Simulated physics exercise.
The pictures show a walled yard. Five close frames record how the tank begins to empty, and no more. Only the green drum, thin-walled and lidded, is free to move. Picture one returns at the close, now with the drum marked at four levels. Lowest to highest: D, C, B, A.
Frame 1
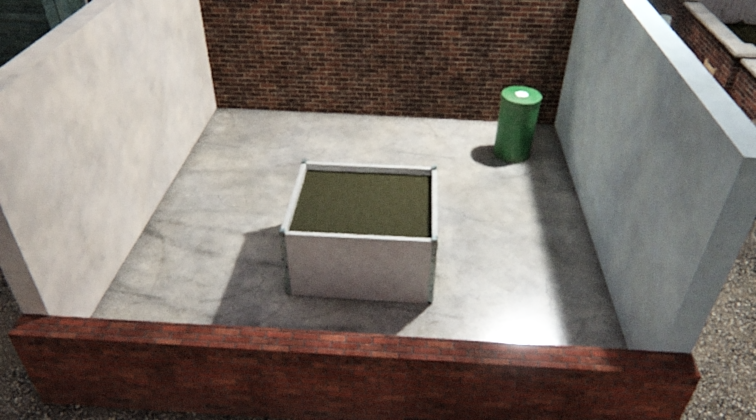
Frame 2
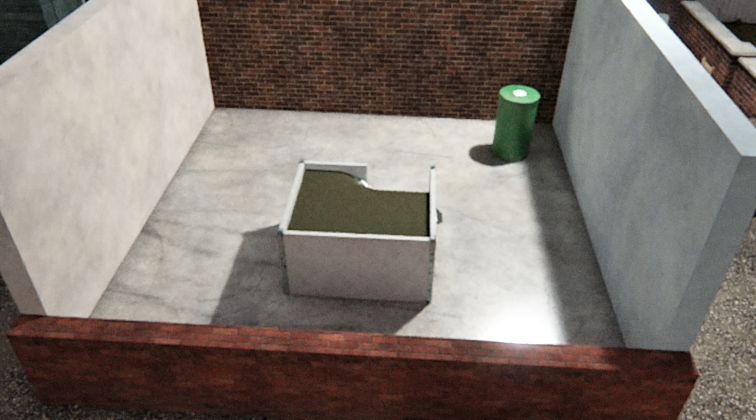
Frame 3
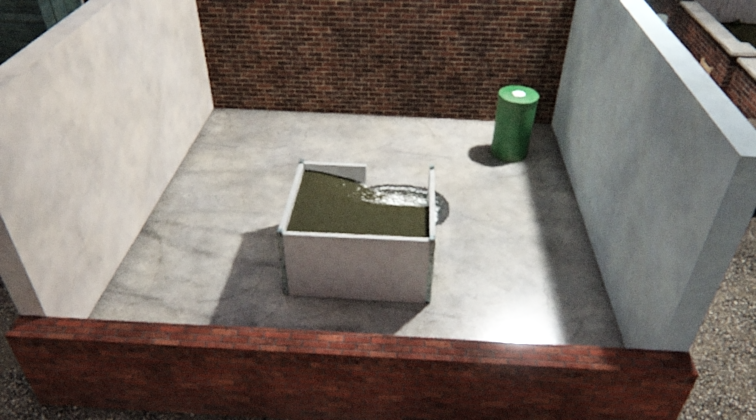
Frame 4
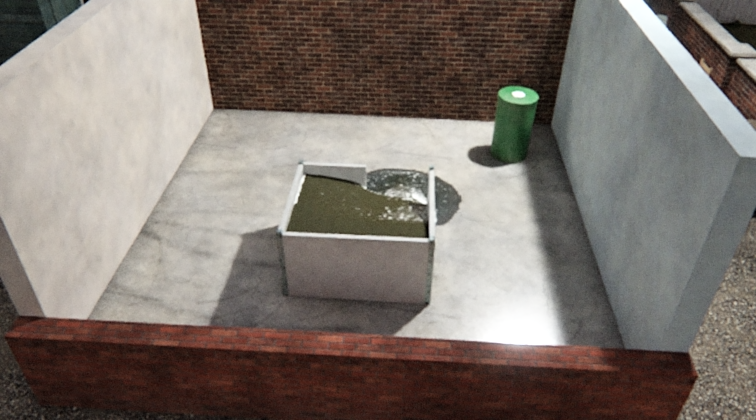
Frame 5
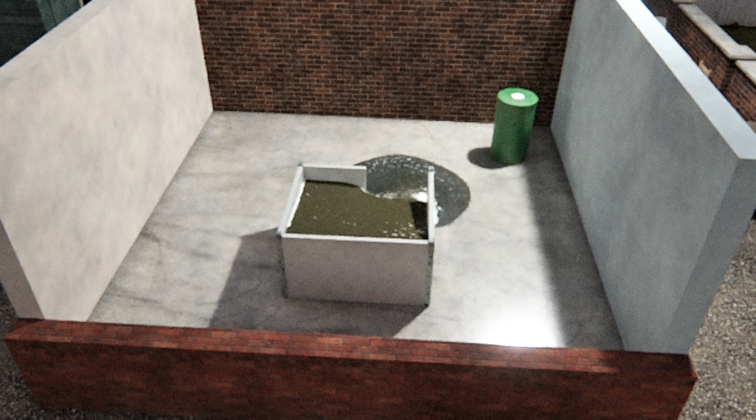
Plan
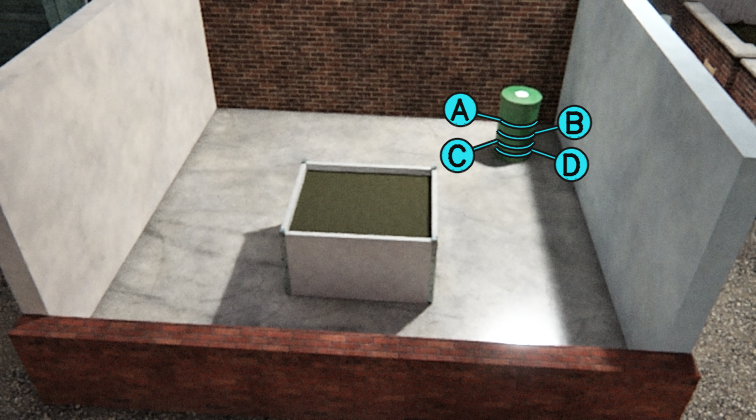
In a walled yard, part of the back wall of a square tank full of murky water disappeared, and water poured out through the gap and spread across the floor while a green drum stood still.
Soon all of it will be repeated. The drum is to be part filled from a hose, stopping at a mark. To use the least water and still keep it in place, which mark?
Level C.
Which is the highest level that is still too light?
Here it is level D.
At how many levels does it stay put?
Three of them.
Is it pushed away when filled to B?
No, that is safe.
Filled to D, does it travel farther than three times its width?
No.
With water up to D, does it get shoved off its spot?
Yes, it does.
In cyan, A at (520, 126); B at (518, 138); C at (516, 148); D at (515, 155); from the bottom up D, C, B, A.
Choosing A, it does not move.
Choosing B, it does not move.
Choosing C, it does not move.
Choosing D, it is pushed about its own width away.
